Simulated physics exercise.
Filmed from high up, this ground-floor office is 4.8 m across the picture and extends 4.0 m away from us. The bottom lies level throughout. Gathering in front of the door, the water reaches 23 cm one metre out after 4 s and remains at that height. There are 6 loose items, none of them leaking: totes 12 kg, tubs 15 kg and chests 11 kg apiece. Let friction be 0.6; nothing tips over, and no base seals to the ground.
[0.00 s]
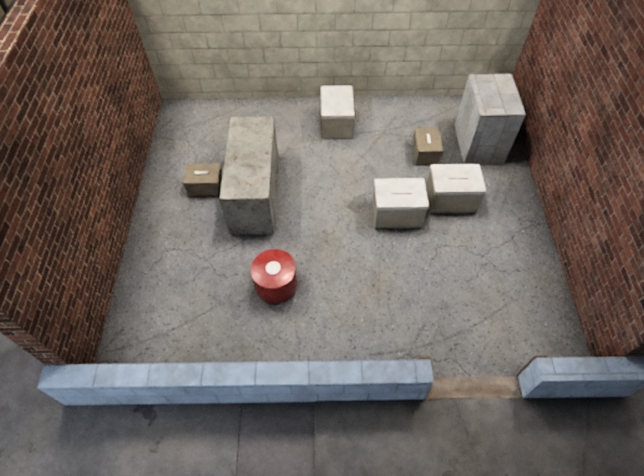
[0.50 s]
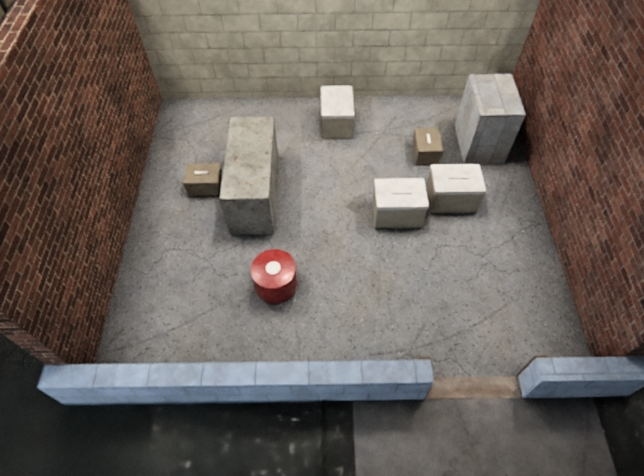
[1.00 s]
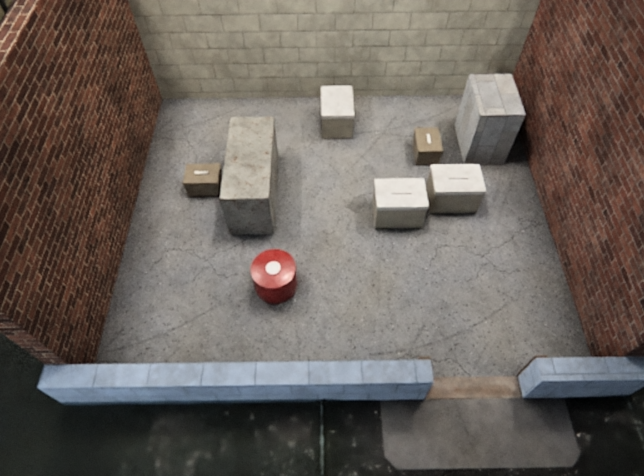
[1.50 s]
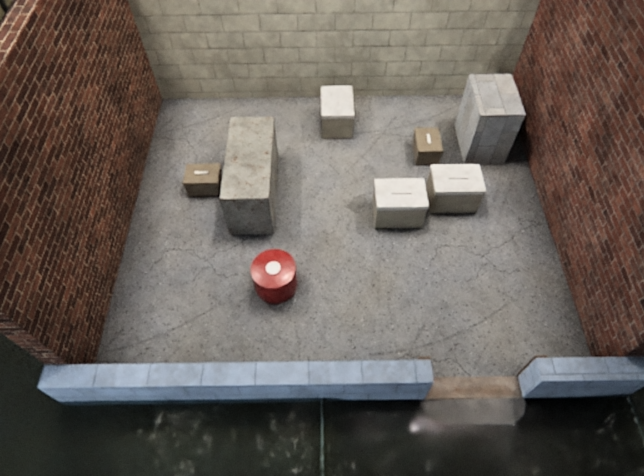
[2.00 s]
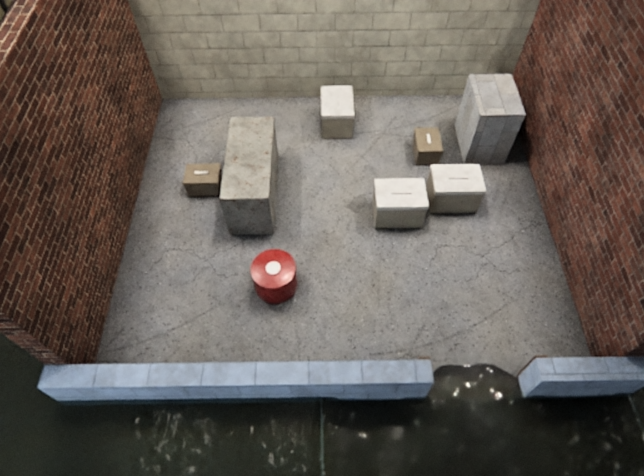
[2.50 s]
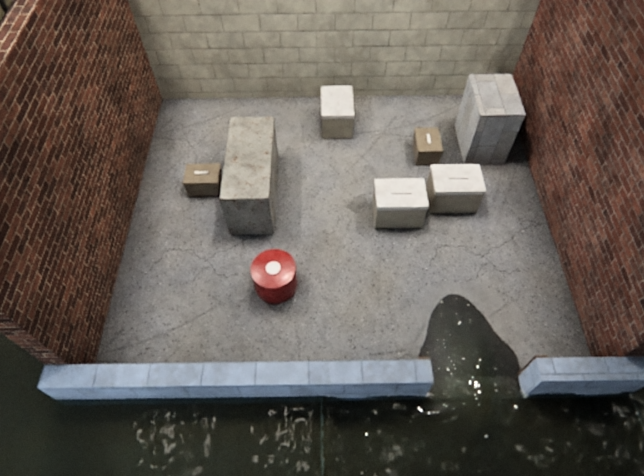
A large grey-floored room with brick side walls, a pale block back wall and a low blue front wall with a gap at right is seen from high above. A grey block and small brown box stand left, a red tub nearer the front, and pale and brown boxes with a grey cabinet towards the right. Dark water spreads outside, then enters through the gap, while the objects and camera stay still.
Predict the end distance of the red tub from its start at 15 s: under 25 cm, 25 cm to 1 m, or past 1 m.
My guess: It's basically where it started.
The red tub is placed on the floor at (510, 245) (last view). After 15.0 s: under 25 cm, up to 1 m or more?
So it journeys a long way.
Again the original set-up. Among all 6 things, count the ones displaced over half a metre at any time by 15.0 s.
The number is 5.
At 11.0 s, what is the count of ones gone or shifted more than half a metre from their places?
Tally at that time: 3.
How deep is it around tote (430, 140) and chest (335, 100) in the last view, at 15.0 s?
13 and 9 cm.
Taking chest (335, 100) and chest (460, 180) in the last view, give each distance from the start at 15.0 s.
First 300 cm, then 150 cm.
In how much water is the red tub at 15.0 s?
Around 7 cm.
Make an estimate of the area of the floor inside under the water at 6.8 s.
The covered patch comes to about 12 m2.
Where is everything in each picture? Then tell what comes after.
The first frame shows the red tub at (273, 268), on the bottom; water covers 0.0 m2; 0 of 6 have shifted.
The second frame shows the red tub at (273, 268) rests on the ground; water covers 0.0 m2; 0 of 6 have shifted.
The third frame shows the red tub at (273, 268) rests on the ground; water covers 0.0 m2; 0 of 6 have shifted.
The fourth frame shows the red tub at (273, 268) rests on the ground; water covers 0.0 m2; 0 of 6 have shifted.
The fifth frame shows the red tub at (273, 268), on the bottom; 0.0 m2 under water; 0 of 6 have shifted.
The sixth frame shows the red tub at (273, 268), on the bottom; water covers 0.5 m2; 0 of 6 have shifted.
After 3.5 s the red tub is near (273, 268), 0.0 m from its start, aground; 0 afloat.
After 6.8 s the red tub is near (273, 268), 0.0 m from its start, aground; 1 afloat.
After 11.0 s the red tub is near (273, 268), 0.0 m from its start, aground; 4 afloat.
After 15.0 s the red tub is near (273, 269), 0.0 m from its start, aground; 4 afloat.
